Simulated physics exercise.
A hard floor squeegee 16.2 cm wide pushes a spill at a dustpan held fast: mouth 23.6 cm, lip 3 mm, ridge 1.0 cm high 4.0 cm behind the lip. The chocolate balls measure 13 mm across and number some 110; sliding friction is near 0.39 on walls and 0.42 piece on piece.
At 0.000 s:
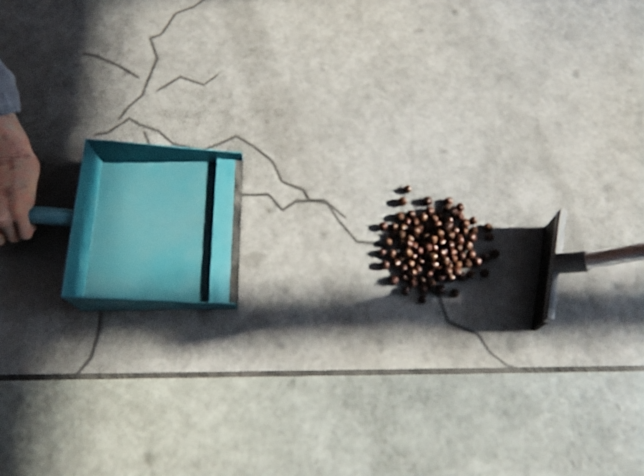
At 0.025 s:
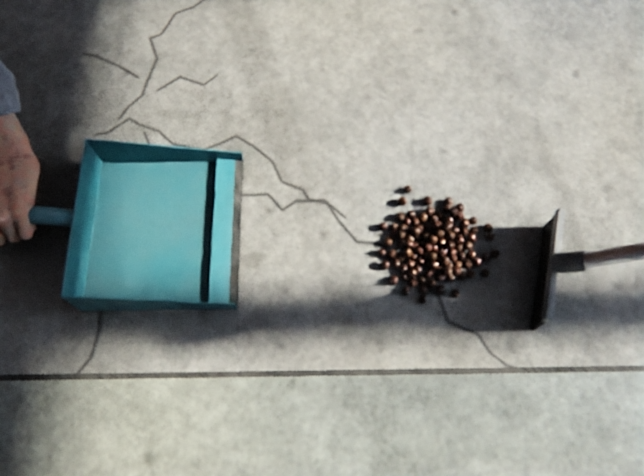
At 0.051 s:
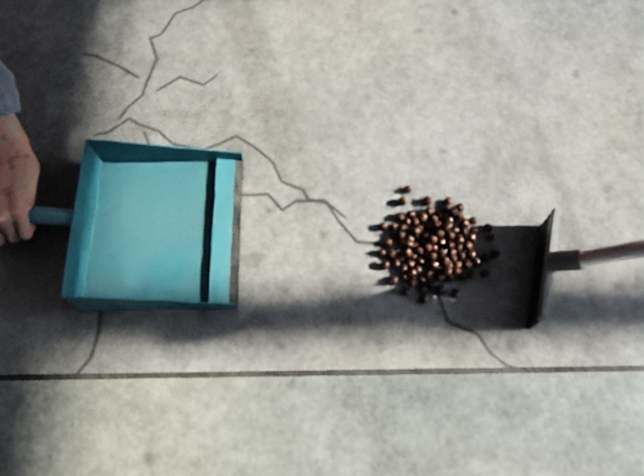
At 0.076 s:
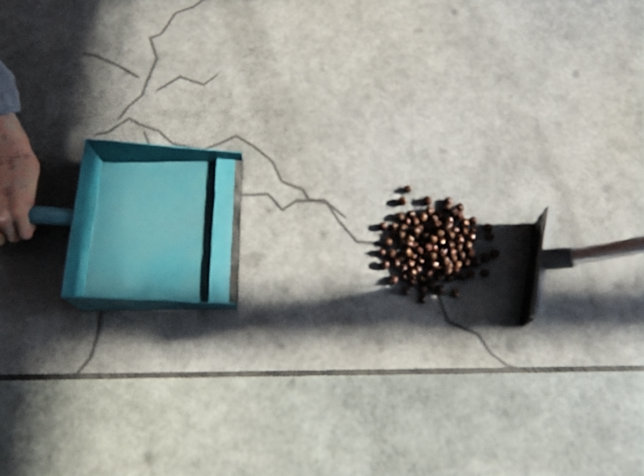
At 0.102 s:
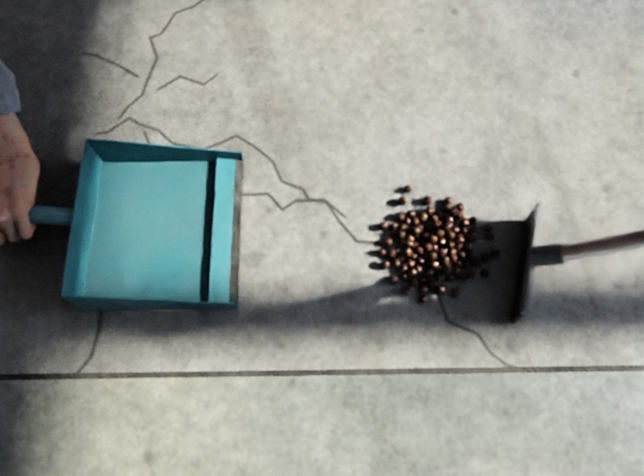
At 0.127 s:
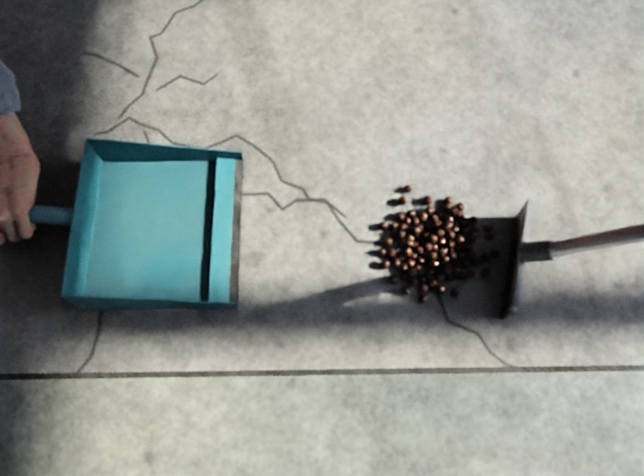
A dark squeegee with a brown handle slides a short way left and slightly up at the right, its upright blade closing in on a heap of brown chocolate balls that stays still. At the left, a hand in a grey-blue sleeve grips the handle of a motionless teal dustpan. The cracked grey concrete floor, crossed by a dark seam and shadows, is seen from above by an unmoving camera.
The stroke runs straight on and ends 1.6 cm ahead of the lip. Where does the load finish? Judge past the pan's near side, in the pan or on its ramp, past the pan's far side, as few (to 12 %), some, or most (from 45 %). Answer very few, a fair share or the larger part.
Past the pan's near side: Very few; in the pan or on its ramp: A fair share; past the pan's far side: A fair share.
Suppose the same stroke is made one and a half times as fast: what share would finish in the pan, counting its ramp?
Then about 30 per cent.
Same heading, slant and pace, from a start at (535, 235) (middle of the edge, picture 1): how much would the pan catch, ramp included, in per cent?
About 10 per cent.
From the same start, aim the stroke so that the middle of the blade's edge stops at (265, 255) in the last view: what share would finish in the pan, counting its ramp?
Some 20 per cent.
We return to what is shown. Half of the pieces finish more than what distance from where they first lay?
About 30 cm.
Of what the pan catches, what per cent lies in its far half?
Roughly 90 per cent.
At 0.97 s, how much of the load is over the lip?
Some 25 per cent.
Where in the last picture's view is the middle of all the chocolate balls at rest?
Around (250, 188).
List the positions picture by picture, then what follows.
In the first picture, blade from (547, 319) to (560, 215), moved 0.0 cm, 0 of the pieces shifted so far; middle of the pieces at (434, 248); pan at (153, 232).
In the second picture, blade from (546, 318) to (559, 215), moved 0.2 cm, 0 of the pieces shifted so far; middle of the pieces at (434, 248).
In the third picture, blade from (542, 317) to (554, 213), moved 0.8 cm, 0 of the pieces shifted so far; middle of the pieces at (434, 248).
In the fourth picture, blade from (534, 314) to (548, 211), moved 1.7 cm, 0 of the pieces shifted so far; middle of the pieces at (434, 248).
In the fifth picture, blade from (524, 311) to (538, 208), moved 3.1 cm, 0 of the pieces shifted so far; middle of the pieces at (434, 247).
In the sixth picture, blade from (513, 307) to (528, 205), moved 4.5 cm, 0 of the pieces shifted so far; middle of the pieces at (434, 247); pan at (153, 231). Its pace works out near 0.59 m/s, heading 20 degrees away from the viewer's side.
After 0.44 s, middle of the blade 22 cm from the lip; 0 % over the lip, far side 5 %, near side 5 %.
After 0.65 s, middle of the blade 10 cm from the lip; 0 % over the lip, far side 15 %, near side 5 %.
Then, at 0.97 s, middle of the blade 4 cm from the lip; 25 % over the lip, far side 25 %, near side 10 %.
By 1.6 s all is still; near side 10 %, pan 25 %, far side 25 %, in front of the lip or behind the blade 40 %.
